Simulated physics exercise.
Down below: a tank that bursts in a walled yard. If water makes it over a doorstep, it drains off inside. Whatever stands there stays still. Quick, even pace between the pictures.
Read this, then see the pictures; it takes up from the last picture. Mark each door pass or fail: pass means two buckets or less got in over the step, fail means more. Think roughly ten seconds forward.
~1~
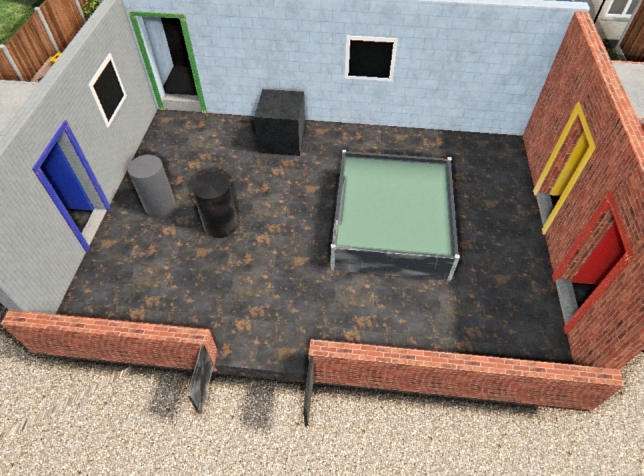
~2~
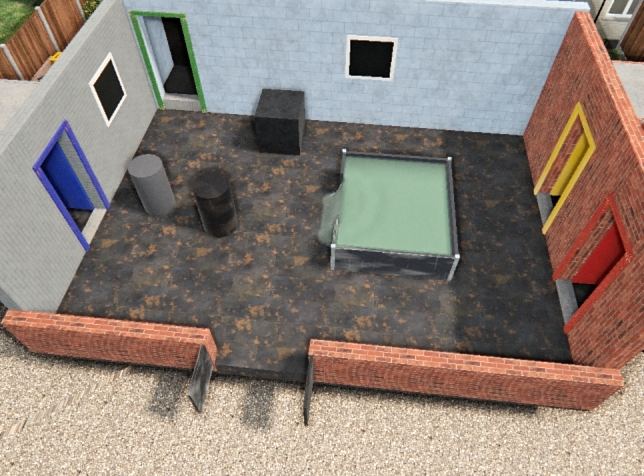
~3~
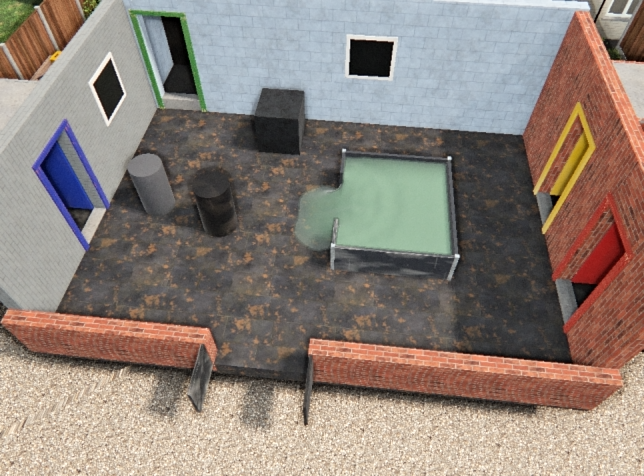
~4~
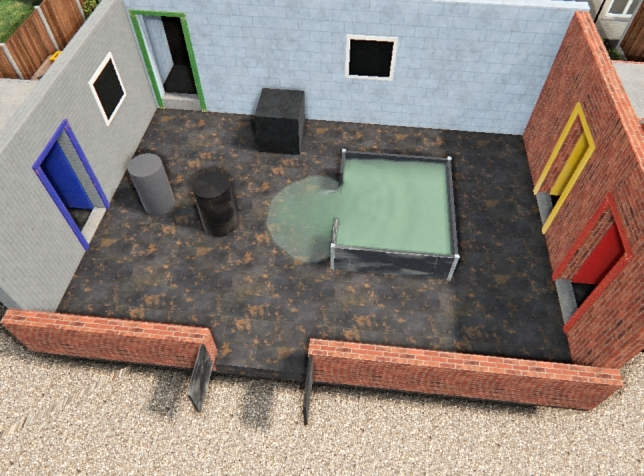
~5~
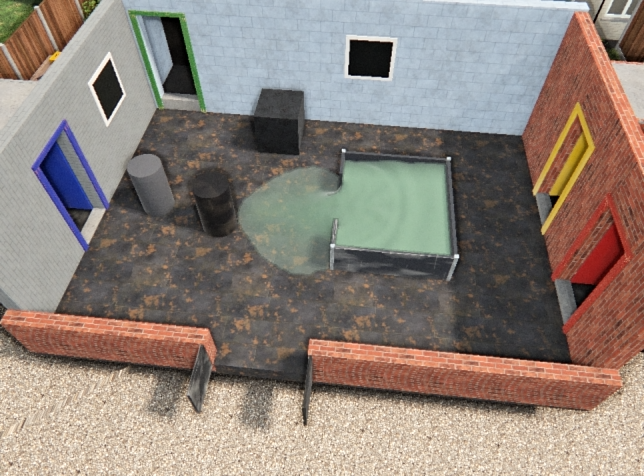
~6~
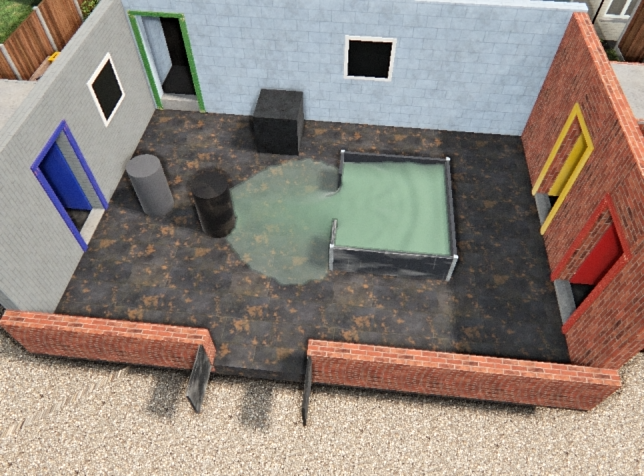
Green door - pass, blue door - fail, red door - pass, yellow door - pass.
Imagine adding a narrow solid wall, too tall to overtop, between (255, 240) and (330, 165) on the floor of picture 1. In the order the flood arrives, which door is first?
I say the blue one.
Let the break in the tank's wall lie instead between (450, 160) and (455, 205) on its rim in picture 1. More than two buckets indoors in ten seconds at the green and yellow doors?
Lab note - green door stays short of it, yellow door tops the mark.
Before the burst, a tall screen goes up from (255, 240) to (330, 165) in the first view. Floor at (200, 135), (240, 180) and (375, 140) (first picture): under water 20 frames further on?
Taking the points in turn, they are high and dry, high and dry and inundated.
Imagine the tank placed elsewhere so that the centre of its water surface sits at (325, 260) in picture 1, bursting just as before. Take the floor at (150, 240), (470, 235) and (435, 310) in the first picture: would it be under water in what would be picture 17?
First spot swamped, second bare, third bare.
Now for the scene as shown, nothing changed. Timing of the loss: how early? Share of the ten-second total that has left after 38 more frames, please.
Some 20 per cent.
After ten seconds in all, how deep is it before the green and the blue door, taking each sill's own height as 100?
Some 30 percent and then some 220 percent.
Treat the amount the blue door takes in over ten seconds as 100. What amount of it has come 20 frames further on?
Close to 0 percent.
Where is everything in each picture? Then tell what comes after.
The first picture shows still water in the open tank at (395, 203).
In the second picture, the front is at (326, 242), out from the gap at (340, 211).
In the third picture, water pours out at (340, 212) and has run to (307, 195).
In the fourth picture, the front is at (277, 199), out from the gap at (340, 212).
In the fifth picture, water pours out at (339, 213) and has run to (243, 208).
In the sixth picture, the front is at a hidden place, out from the gap at (339, 212).
A moment on, water covers 20 % of the floor; the green door not reached, the blue door not reached, the red door not reached, the yellow door not reached.
Next, water covers 40 % of the floor; the green door not reached, the blue door not reached, the red door not reached, the yellow door not reached.
Then, water covers 45 % of the floor; the green door wet at the sill, nothing in, the blue door wet at the sill, nothing in, the red door not reached, the yellow door not reached.
Later, water covers 60 % of the floor; the green door under two buckets in, the blue door over two buckets in, the red door not reached, the yellow door not reached.
In the end, water covers 85 % of the floor; the green door under two buckets in, the blue door far over two buckets in, the red door not reached, the yellow door wet at the sill, nothing in.
